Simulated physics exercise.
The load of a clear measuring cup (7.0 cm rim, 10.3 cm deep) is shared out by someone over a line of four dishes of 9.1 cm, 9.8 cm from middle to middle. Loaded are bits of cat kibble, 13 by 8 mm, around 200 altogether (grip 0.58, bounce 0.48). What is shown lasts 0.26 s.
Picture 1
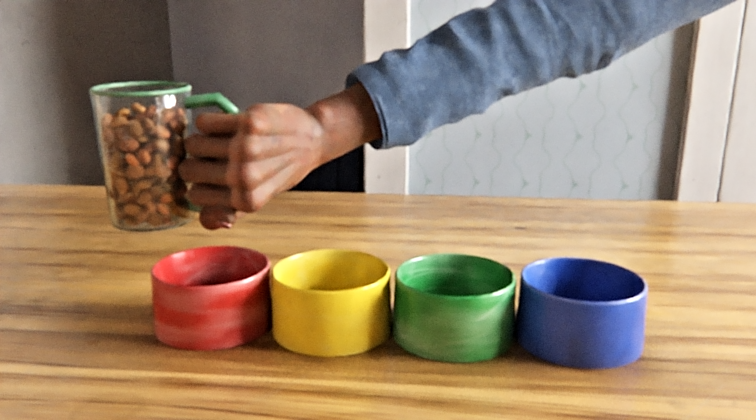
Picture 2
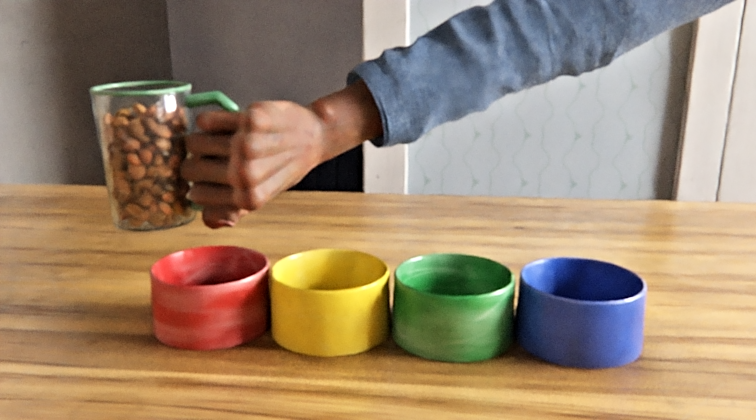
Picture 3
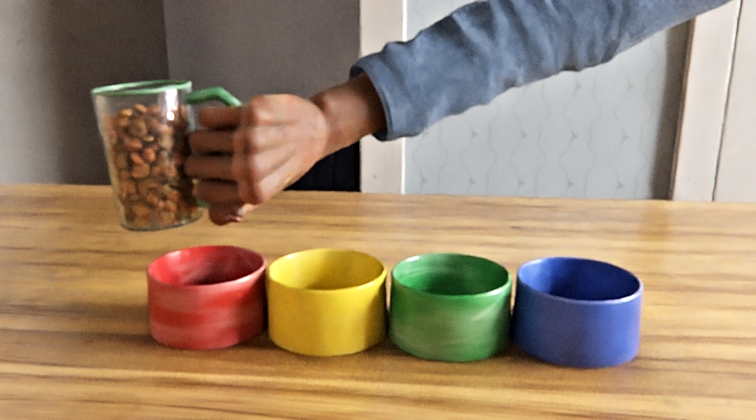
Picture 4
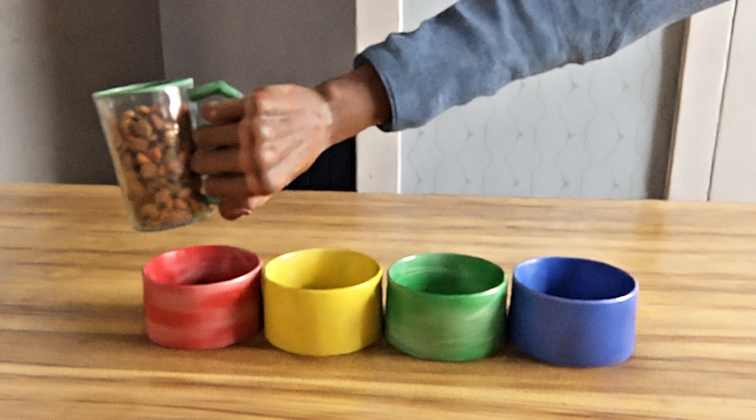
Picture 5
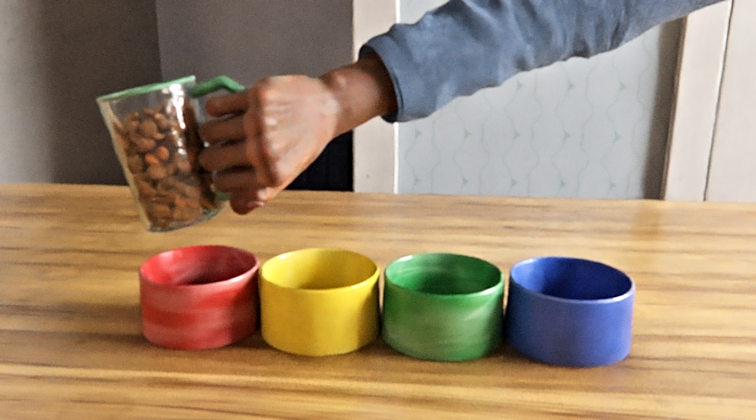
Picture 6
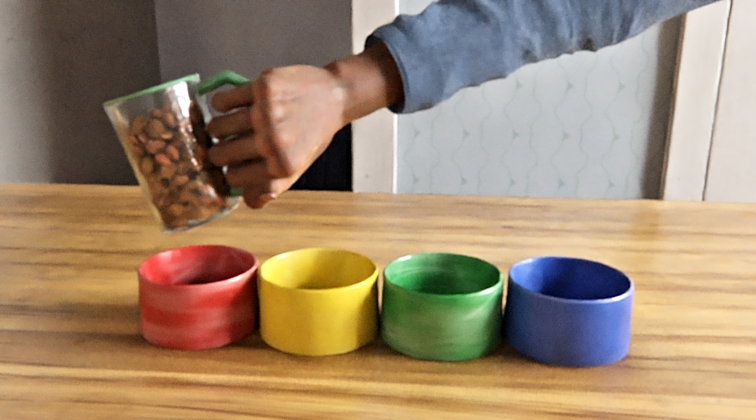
A hand gripping a clear cup of brown pieces by its green handle, gradually tilting it leftward behind four colourful dishes.
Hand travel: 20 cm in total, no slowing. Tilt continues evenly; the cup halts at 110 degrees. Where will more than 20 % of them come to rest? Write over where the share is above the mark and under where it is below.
Red: Under; blue: Under; green: Under; yellow: Over; counter: Under.
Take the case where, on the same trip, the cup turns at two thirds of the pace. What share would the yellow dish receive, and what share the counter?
Result - yellow: 90; counter: 0.
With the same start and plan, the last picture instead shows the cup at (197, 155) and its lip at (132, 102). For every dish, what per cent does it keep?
In the end red holds 0, blue holds 0, green holds 0, yellow holds 90.
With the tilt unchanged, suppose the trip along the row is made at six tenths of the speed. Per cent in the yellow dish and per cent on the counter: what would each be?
Yellow: 50; counter: 10.
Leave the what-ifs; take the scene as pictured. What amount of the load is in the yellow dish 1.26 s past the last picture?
Estimate: Near 20 %.
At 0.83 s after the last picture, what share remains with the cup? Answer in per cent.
About 95 per cent.
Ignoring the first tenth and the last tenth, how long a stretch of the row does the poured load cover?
5 cm, roughly.
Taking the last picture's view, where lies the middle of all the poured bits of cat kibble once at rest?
My guess is close to (320, 298).
Then, 0.50 s after the last picture, tilt 62 degrees; cup holds 100 %.
Then, 0.83 s after the last picture, tilt 91 degrees; cup holds 95 %.
Then, 1.26 s after the last picture, tilt 110 degrees; cup holds 75 %, yellow 20 %.
In the end, red 0 %, blue 0 %, green 0 %, yellow 95 %, counter 0 %, cup 5 %.
